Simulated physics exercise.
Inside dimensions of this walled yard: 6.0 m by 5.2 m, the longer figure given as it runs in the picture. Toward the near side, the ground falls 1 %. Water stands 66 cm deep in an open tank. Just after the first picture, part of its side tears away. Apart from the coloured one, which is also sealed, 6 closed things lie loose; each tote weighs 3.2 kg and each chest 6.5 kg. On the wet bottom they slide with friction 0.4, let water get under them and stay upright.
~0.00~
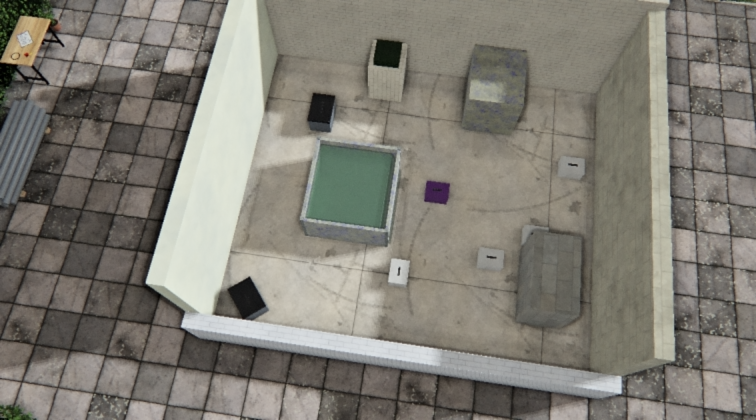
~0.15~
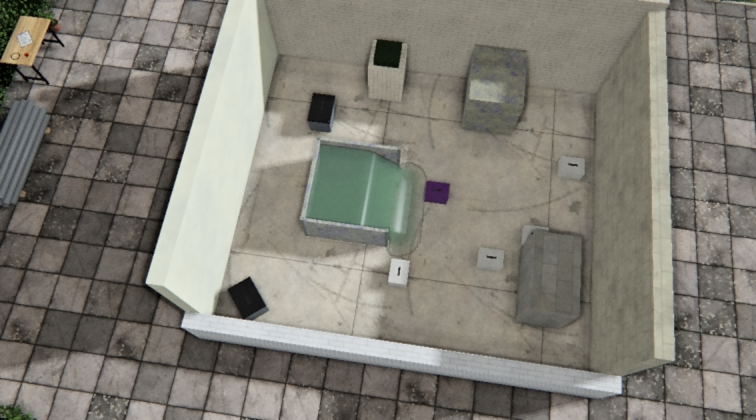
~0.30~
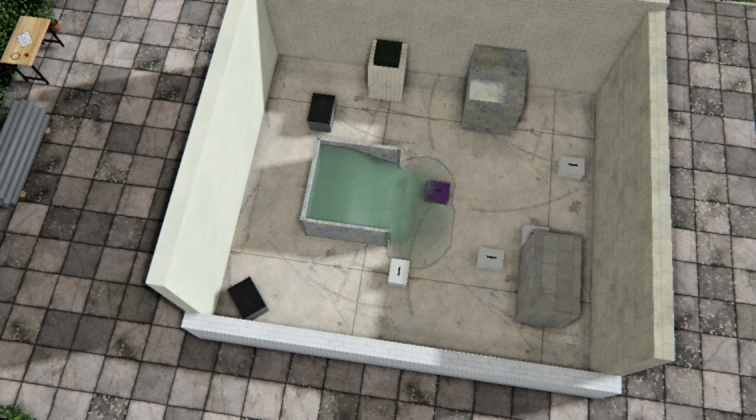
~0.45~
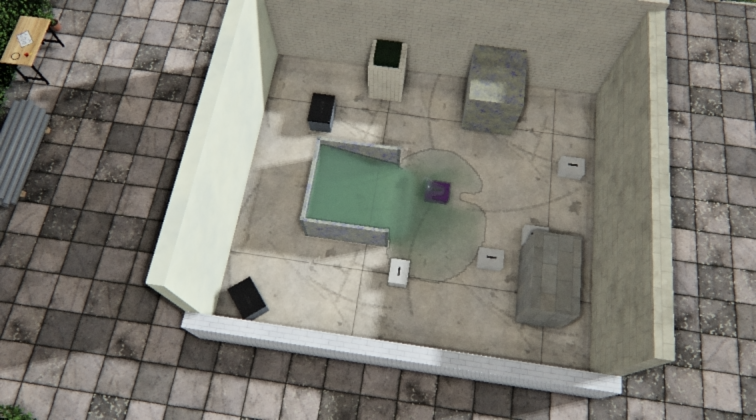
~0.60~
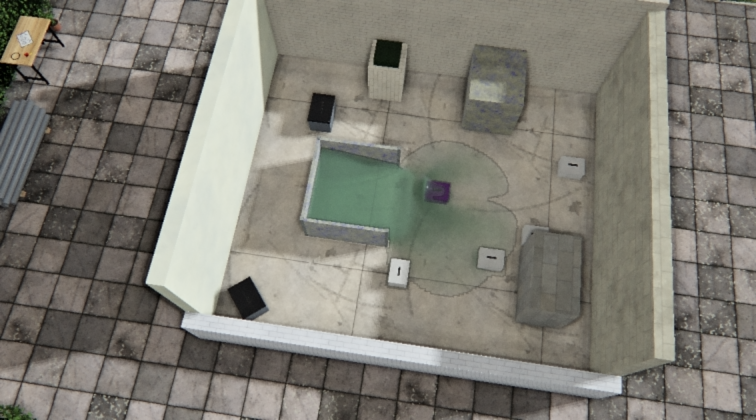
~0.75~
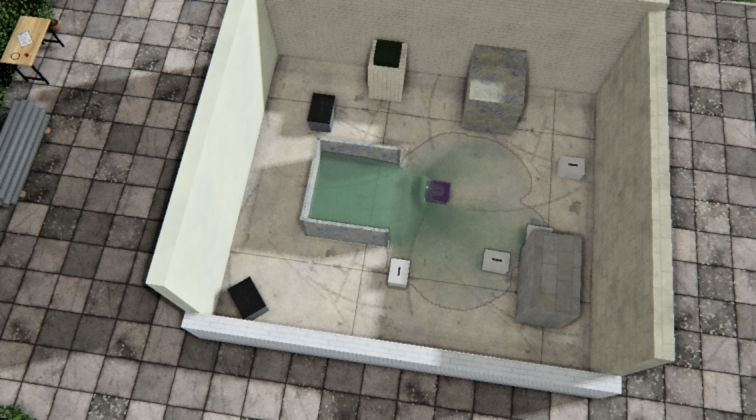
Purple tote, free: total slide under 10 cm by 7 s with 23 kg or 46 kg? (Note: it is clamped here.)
Neither.
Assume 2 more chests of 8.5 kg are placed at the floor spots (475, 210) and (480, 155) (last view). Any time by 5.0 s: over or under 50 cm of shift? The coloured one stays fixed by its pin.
In that order: Past it, past it.
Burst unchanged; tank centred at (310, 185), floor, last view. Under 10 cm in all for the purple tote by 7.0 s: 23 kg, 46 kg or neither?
In that case the answer is that both weights fall short.
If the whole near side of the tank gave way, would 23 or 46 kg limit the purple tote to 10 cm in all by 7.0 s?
In that case the lower weight is enough.
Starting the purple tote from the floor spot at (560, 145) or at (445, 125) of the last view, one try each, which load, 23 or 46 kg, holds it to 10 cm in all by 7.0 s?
One by one: Heavier mass alone; lighter mass suffices.
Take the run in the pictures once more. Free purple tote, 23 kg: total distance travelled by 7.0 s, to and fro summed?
Total path: Roughly 200 cm.
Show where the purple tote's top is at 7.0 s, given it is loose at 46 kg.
(478, 189).
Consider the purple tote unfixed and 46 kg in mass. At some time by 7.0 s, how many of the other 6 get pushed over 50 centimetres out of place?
That comes to 4.
After 1.4 s the purple tote would be 143 cm from its start with 23 kg and 56 cm from its start with 46 kg; 10 cm of water round it then.
After 3.1 s the purple tote would be 210 cm from its start with 23 kg and 68 cm from its start with 46 kg; 3 cm of water round it then.
After 4.9 s the purple tote would be 210 cm from its start with 23 kg and 68 cm from its start with 46 kg; 4 cm of water round it then.
After 7.0 s the purple tote would be 210 cm from its start with 23 kg and 68 cm from its start with 46 kg; 6 cm of water round it then.
